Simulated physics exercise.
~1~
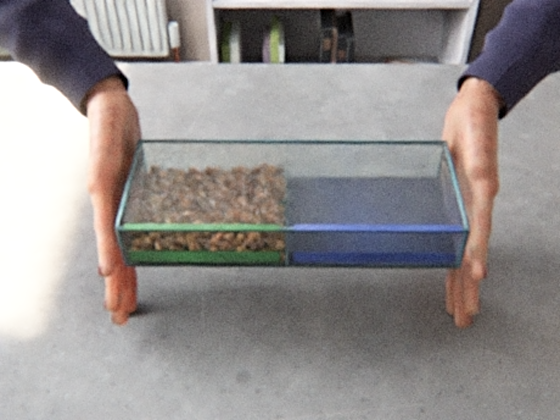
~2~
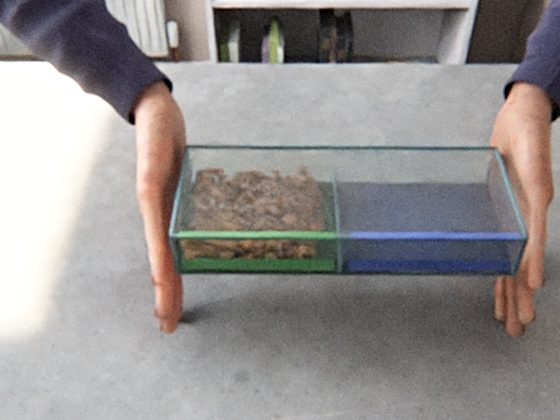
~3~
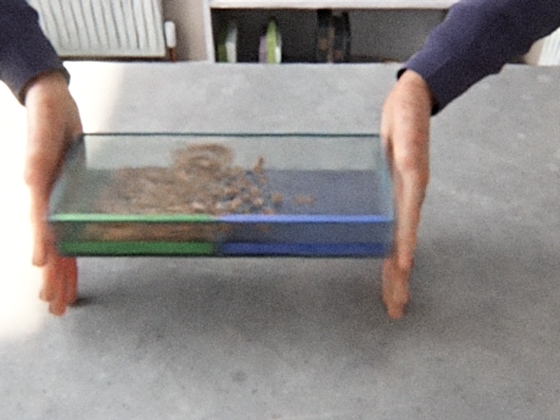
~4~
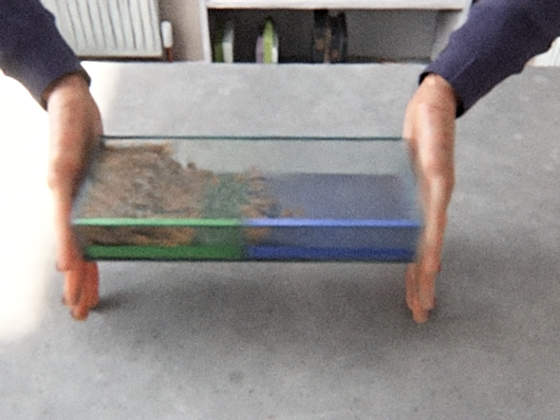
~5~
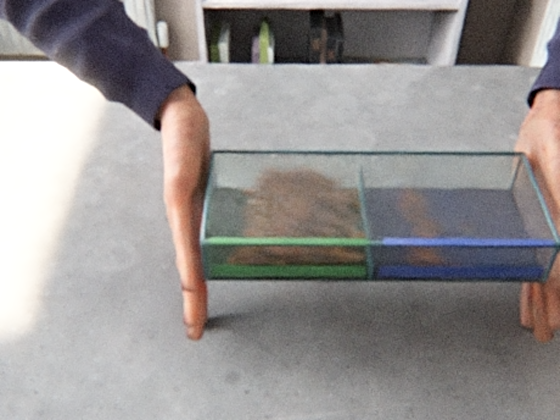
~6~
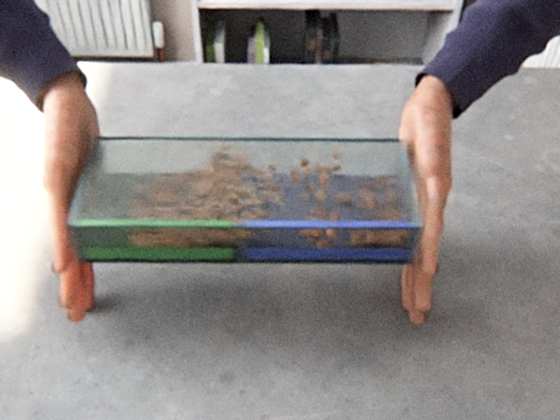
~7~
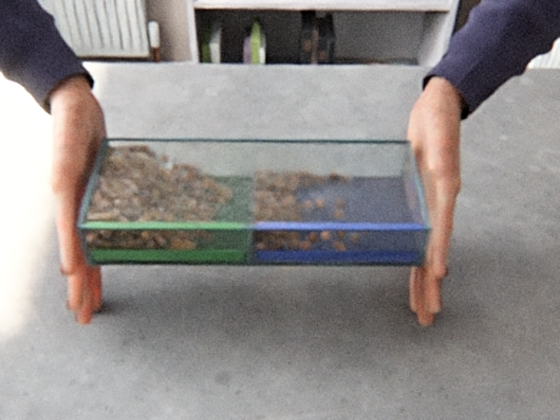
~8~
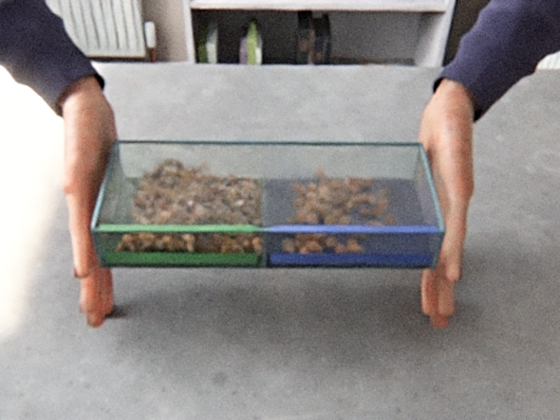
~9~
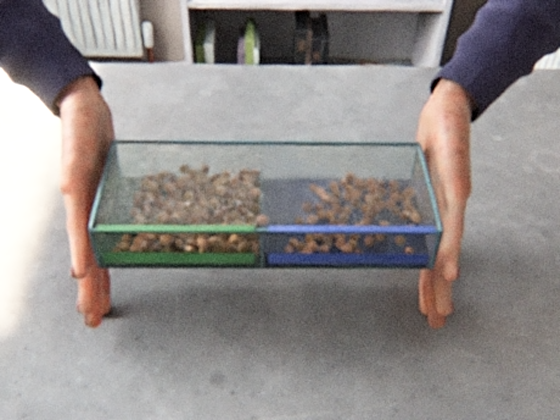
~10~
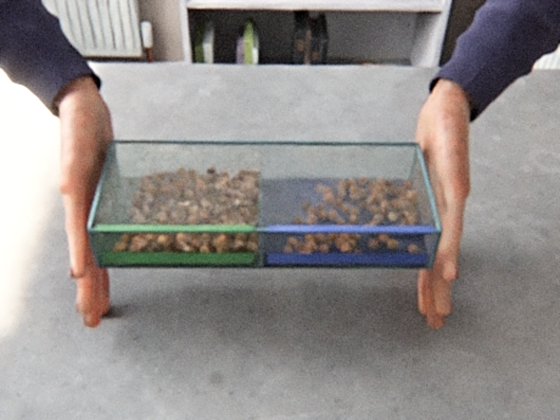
Two hands shake a clear divided box sideways until some brown pieces settle in blue, most in green.
